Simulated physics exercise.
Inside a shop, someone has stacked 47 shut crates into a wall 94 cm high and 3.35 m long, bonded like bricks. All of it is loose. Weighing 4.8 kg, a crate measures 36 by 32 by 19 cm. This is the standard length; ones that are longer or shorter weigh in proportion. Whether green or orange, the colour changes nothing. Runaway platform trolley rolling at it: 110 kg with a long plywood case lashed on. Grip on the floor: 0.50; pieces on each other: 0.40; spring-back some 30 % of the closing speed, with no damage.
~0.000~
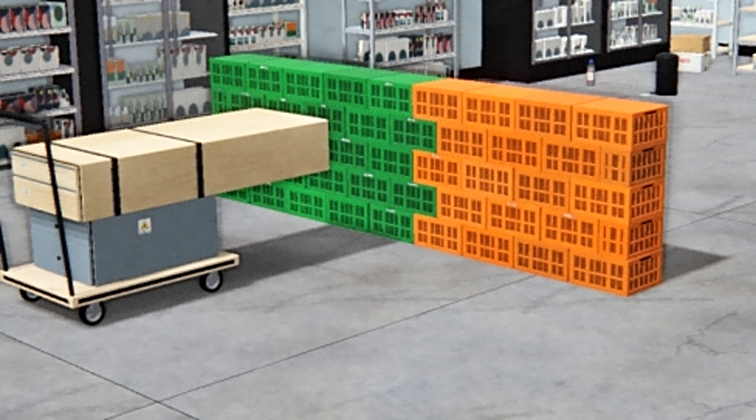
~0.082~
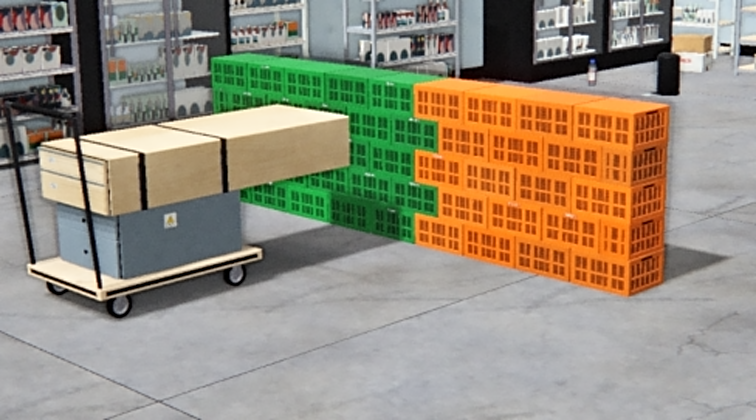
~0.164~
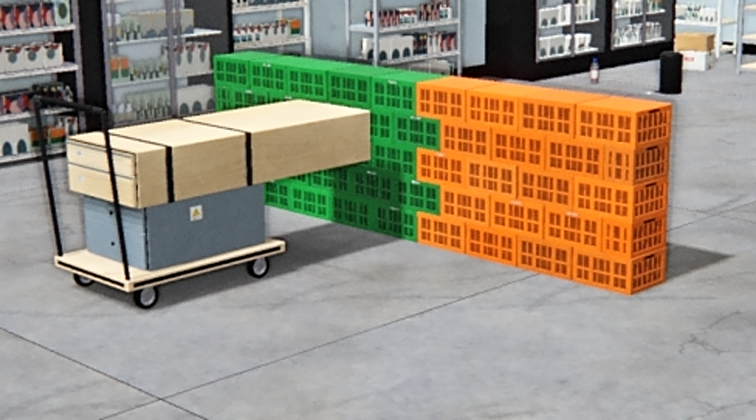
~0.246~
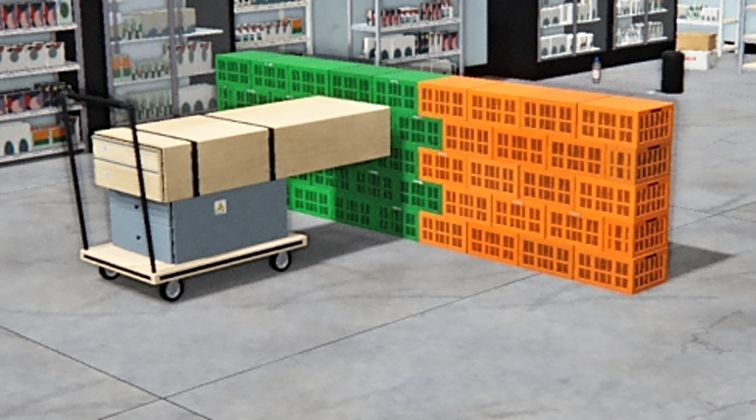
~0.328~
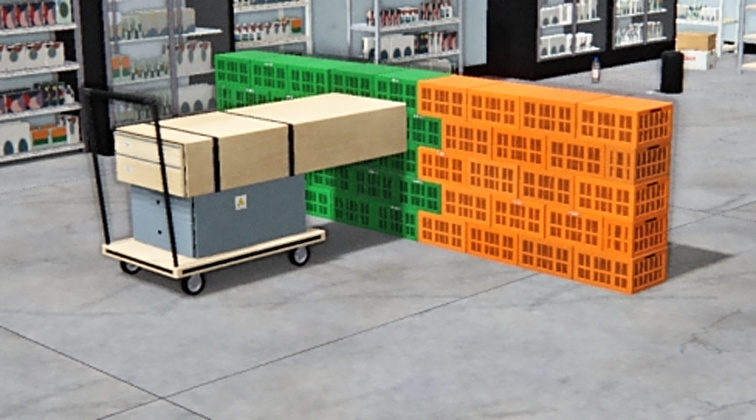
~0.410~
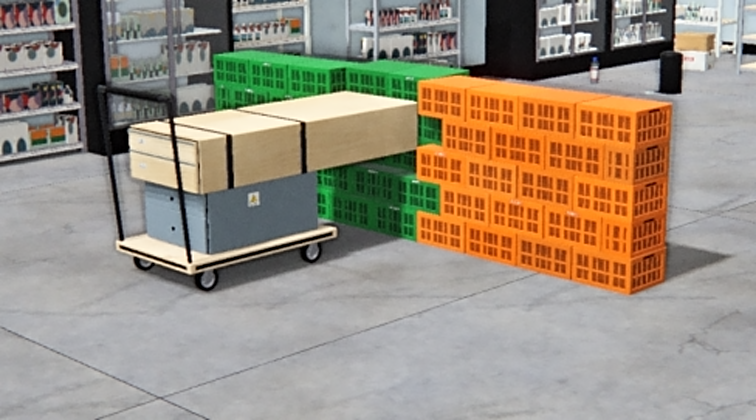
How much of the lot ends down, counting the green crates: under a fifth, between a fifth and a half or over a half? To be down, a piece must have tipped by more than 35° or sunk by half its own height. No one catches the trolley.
One fifth up to half.
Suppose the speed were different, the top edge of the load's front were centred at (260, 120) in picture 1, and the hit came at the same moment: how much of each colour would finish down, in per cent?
Green 30%, orange 0%.
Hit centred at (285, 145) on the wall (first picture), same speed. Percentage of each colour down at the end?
Result - green: 60 percent, orange: 0 percent.
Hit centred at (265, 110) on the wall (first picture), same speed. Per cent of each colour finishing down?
That would leave green at 50 % and orange at 0 %.
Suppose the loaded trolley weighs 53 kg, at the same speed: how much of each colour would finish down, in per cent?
You'd get green at 30 and orange at 0 per cent down.
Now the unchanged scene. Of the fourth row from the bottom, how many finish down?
I count 3 down there.
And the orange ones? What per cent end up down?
By colour: Orange 0 per cent.
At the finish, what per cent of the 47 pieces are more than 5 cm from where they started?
I make it 30 per cent.
After 0.58 s, load 30 cm past the wall's line, still rolling; none of the 27 green crates down (0 of 47 in all colours); top green crate unmoved.
After 0.86 s, load 57 cm past the wall's line, still rolling; 8 of the 27 green crates down (9 of 47 in all colours); top green crate unmoved.
After 1.28 s, load 86 cm past the wall's line, still rolling; 9 of the 27 green crates down (10 of 47 in all colours); top green crate unmoved.
In the end (2.1 s), load 90 cm past the wall's line, stopped; 9 of the 27 green crates down (10 of 47 in all colours); top green crate unmoved; top orange crate unmoved. That is 33 per cent. From the last view, middles, top green crate near (250, 69), top orange crate near (565, 113).
